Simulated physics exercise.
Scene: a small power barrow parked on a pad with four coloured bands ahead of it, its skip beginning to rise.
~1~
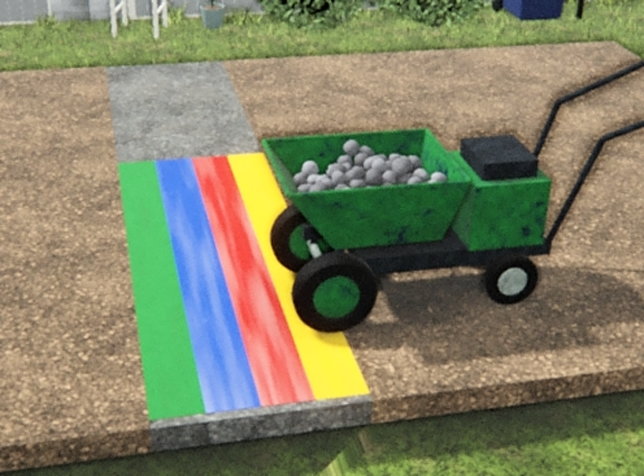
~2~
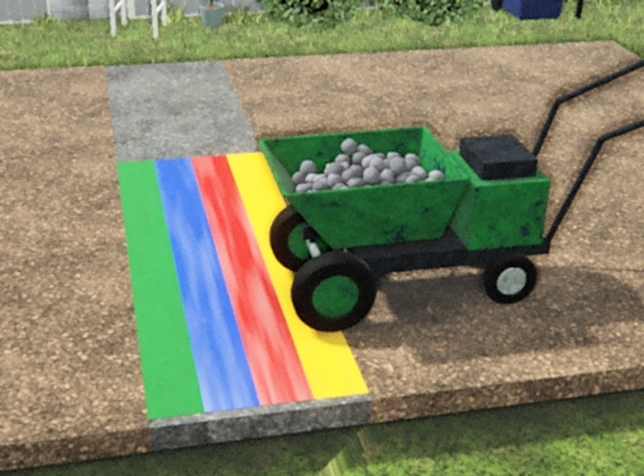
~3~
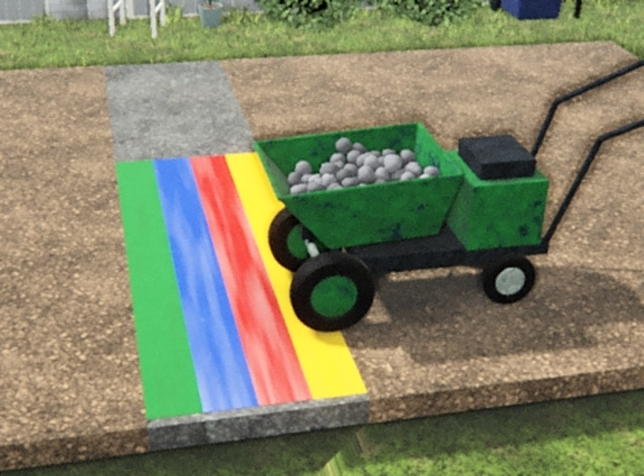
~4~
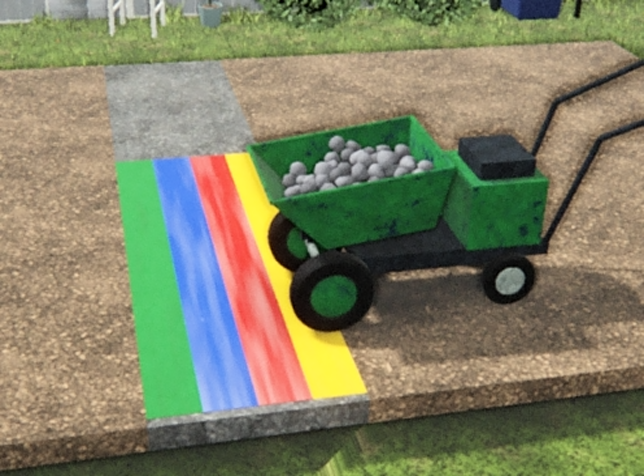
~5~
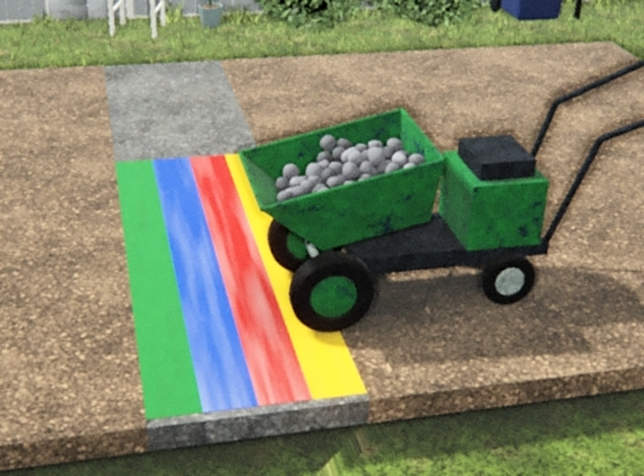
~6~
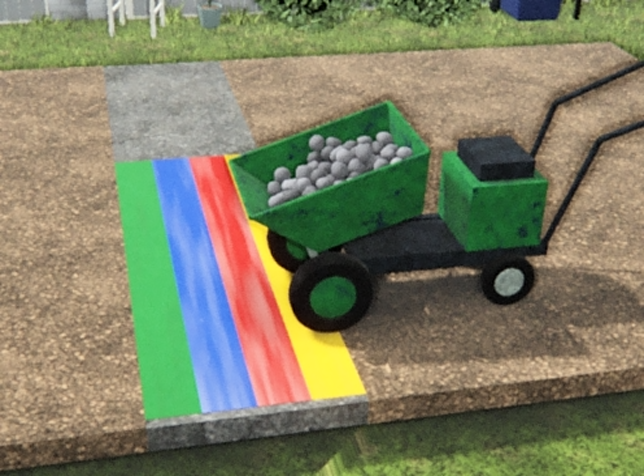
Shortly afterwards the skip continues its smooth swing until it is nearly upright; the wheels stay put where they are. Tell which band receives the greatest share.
I would say the green band receives it.
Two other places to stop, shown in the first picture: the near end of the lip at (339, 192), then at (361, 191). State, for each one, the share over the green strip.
First spot: Roughly 30 percent; second spot: Roughly 10 percent.
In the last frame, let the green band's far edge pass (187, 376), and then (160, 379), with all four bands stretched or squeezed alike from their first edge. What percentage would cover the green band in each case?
About 20 % and 40 %.
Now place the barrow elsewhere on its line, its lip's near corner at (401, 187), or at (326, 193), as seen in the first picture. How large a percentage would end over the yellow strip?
In order: About 20 % and 0 %.
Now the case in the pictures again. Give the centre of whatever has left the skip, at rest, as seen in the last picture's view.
About (148, 310).
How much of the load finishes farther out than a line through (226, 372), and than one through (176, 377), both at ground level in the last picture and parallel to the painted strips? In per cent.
80 % and 50 %, in that order.
Just after the last frame, skip tipped steeply; every one in the skip.
A moment on, skip tipped right over; the larger part in the skip; about a tenth over the blue strip; about a tenth over the green strip; just a few falling.
Further on, skip tipped right over; roughly a quarter in the skip; about a tenth over the blue strip; roughly half over the green strip; roughly a quarter off the paint.
When it is over, skip tipped right over; roughly a quarter in the skip; not one over the yellow strip; not one over the red strip; about a tenth over the blue strip; roughly a third over the green strip; roughly a quarter off the paint.
